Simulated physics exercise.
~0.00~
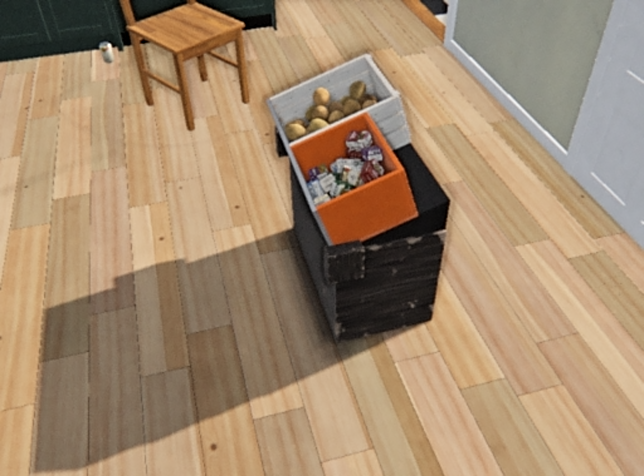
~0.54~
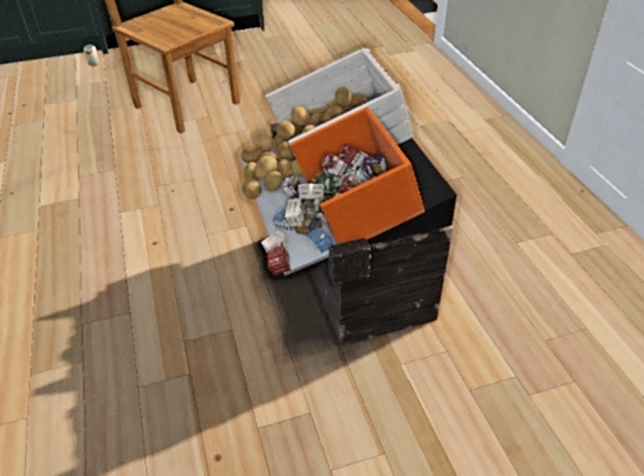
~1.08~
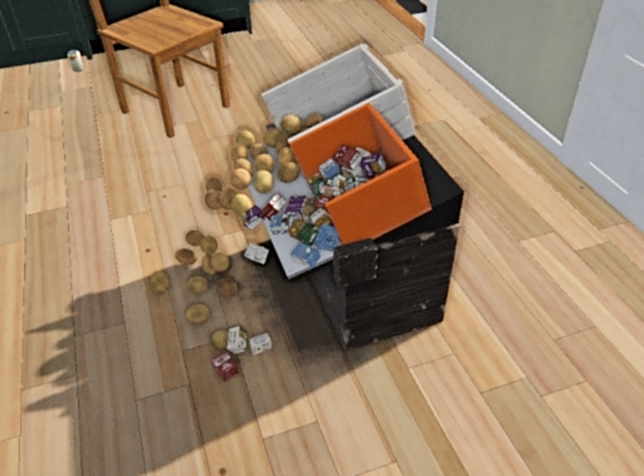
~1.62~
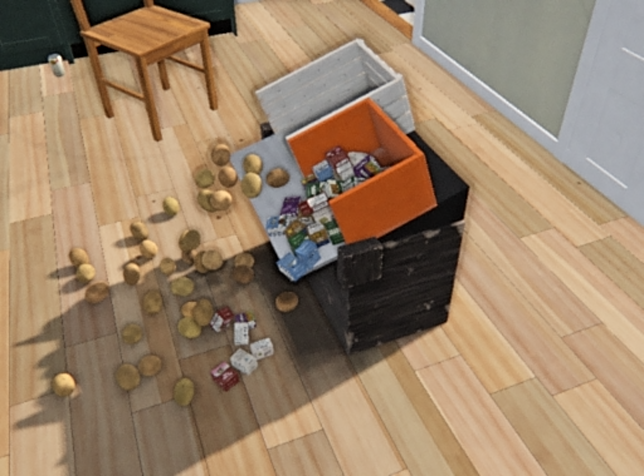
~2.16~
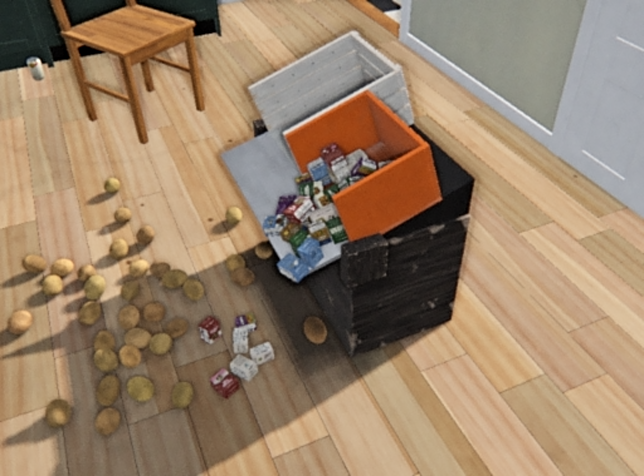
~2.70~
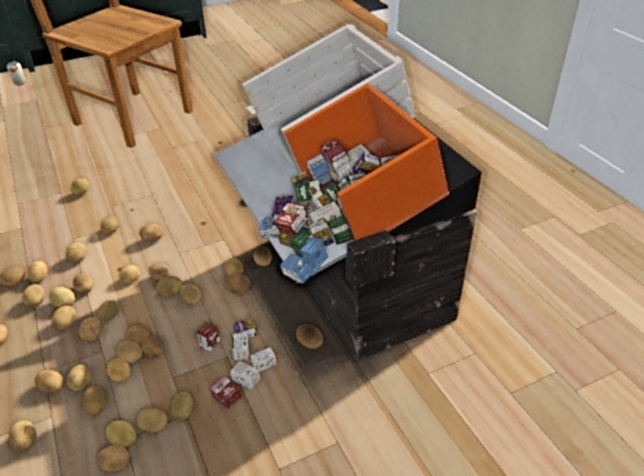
On a pale wooden floor near a chair, an orange chute of small cartons and a white chute of potatoes sit tilted on a dark, worn block. The flap at their left end drops, and potatoes and cartons begin sliding out over it. Potatoes tumble off the edge and scatter leftward across the floor, while a few cartons fall beside them. The white chute empties completely as its potatoes roll farther away. Most of the cartons stay heaped in the orange chute and on the lowered flap, with potatoes spread widely over the boards.
